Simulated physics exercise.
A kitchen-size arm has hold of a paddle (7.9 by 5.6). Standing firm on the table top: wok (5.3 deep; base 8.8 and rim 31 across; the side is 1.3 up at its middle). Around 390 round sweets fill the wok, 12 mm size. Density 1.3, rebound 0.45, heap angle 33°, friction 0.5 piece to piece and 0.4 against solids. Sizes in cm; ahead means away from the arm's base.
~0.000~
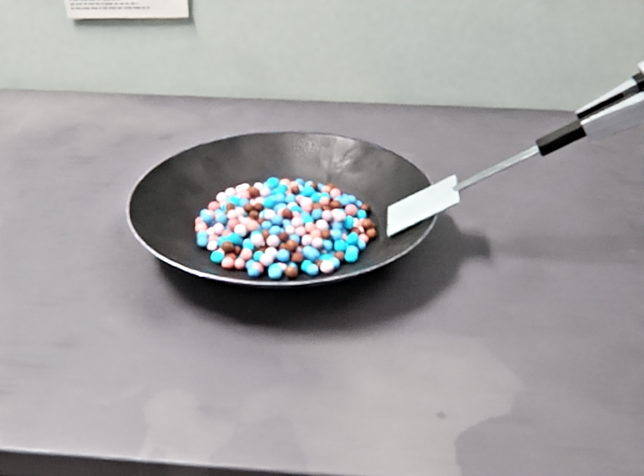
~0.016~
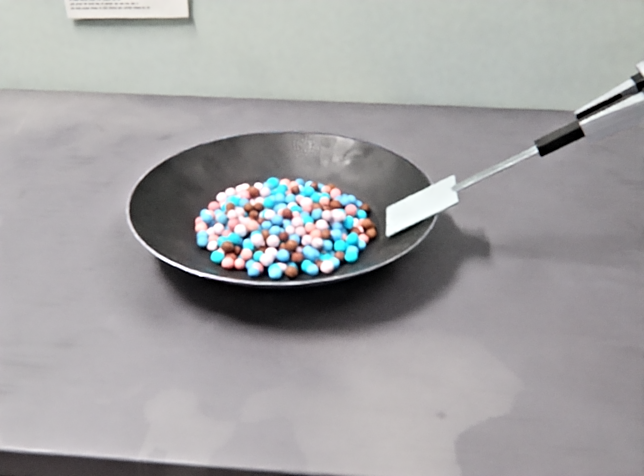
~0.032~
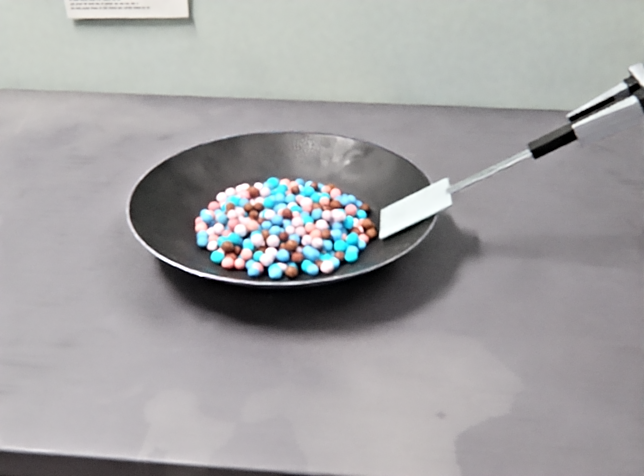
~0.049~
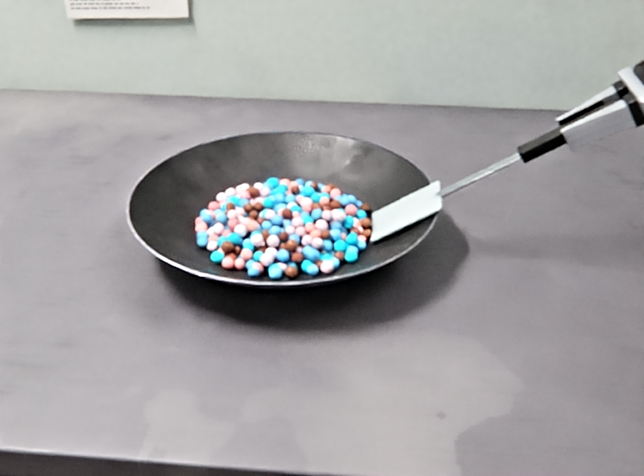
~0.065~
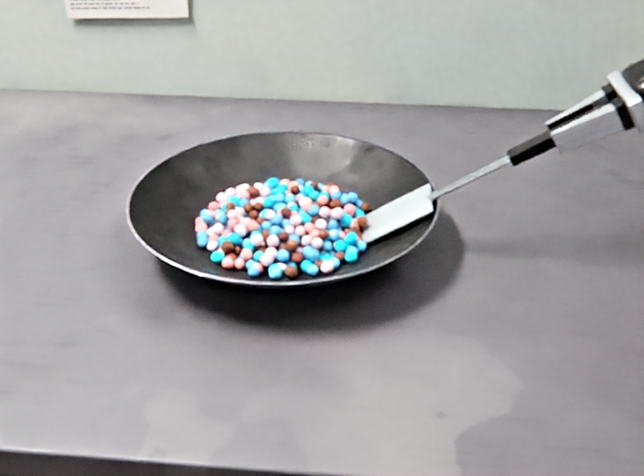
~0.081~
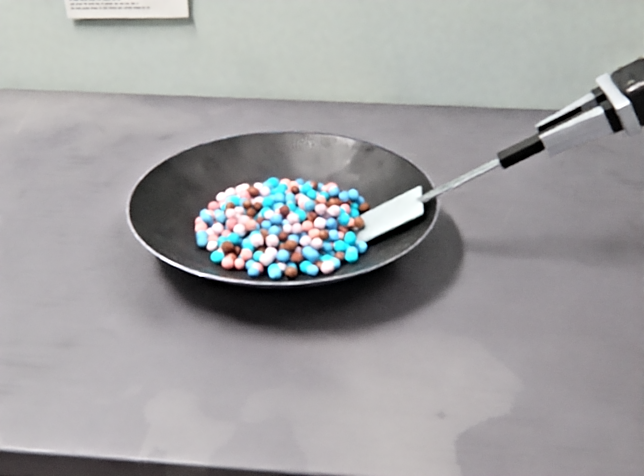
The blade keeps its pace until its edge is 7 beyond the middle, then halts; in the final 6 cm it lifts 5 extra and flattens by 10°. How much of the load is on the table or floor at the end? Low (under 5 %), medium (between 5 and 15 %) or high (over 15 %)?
Share on the table or floor: Low (under 5 %).
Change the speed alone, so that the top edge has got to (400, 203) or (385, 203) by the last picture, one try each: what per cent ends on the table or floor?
Some 10 and 10 per cent.
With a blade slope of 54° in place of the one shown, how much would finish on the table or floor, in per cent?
Then about 0 per cent.
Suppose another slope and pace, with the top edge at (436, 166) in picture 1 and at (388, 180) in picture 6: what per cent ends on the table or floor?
About 5 per cent.
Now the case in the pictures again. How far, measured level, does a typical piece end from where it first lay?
About 3 cm.
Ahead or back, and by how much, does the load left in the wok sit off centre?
Some 4.0 cm ahead.
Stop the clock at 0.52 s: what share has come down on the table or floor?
Roughly 0 per cent.
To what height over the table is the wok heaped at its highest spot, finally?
Some 5.5 cm.
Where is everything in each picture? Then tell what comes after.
The paddle top edge at (458, 188), sloping 33°; upper third of the load around (283, 217), from x 200 to 370, top at y 185; 393 in the wok, in the first frame.
The paddle top edge at (456, 189), sloping 33°; upper third of the load around (283, 217), from x 200 to 370, top at y 185, in the second frame.
The paddle top edge at (450, 191), sloping 33°; upper third of the load around (283, 217), from x 200 to 370, top at y 185, in the third frame.
The paddle top edge at (441, 194), sloping 33°; upper third of the load around (284, 217), from x 200 to 370, top at y 185, in the fourth frame.
The paddle top edge at (431, 197), sloping 33°; upper third of the load around (286, 217), from x 200 to 365, top at y 185, in the fifth frame.
The paddle top edge at (422, 200), sloping 33°; upper third of the load around (287, 215), from x 200 to 365, top at y 185; 393 in the wok, in the sixth frame.
After 0.18 s, sloping 33°, highest piece 4 above the table; 393 in the wok.
After 0.27 s, sloping 29°, highest piece 5 above the table; 393 in the wok.
After 0.52 s, sloping 23°, highest piece 6 above the table; 392 in the wok, 1 on the blade or in flight.
After 1.57 s, sloping 23°, highest piece 5 above the table; 391 in the wok, 2 on the table or floor.
In the end, 391 in the wok, 2 on the table or floor. That is 1 % on the table or floor.
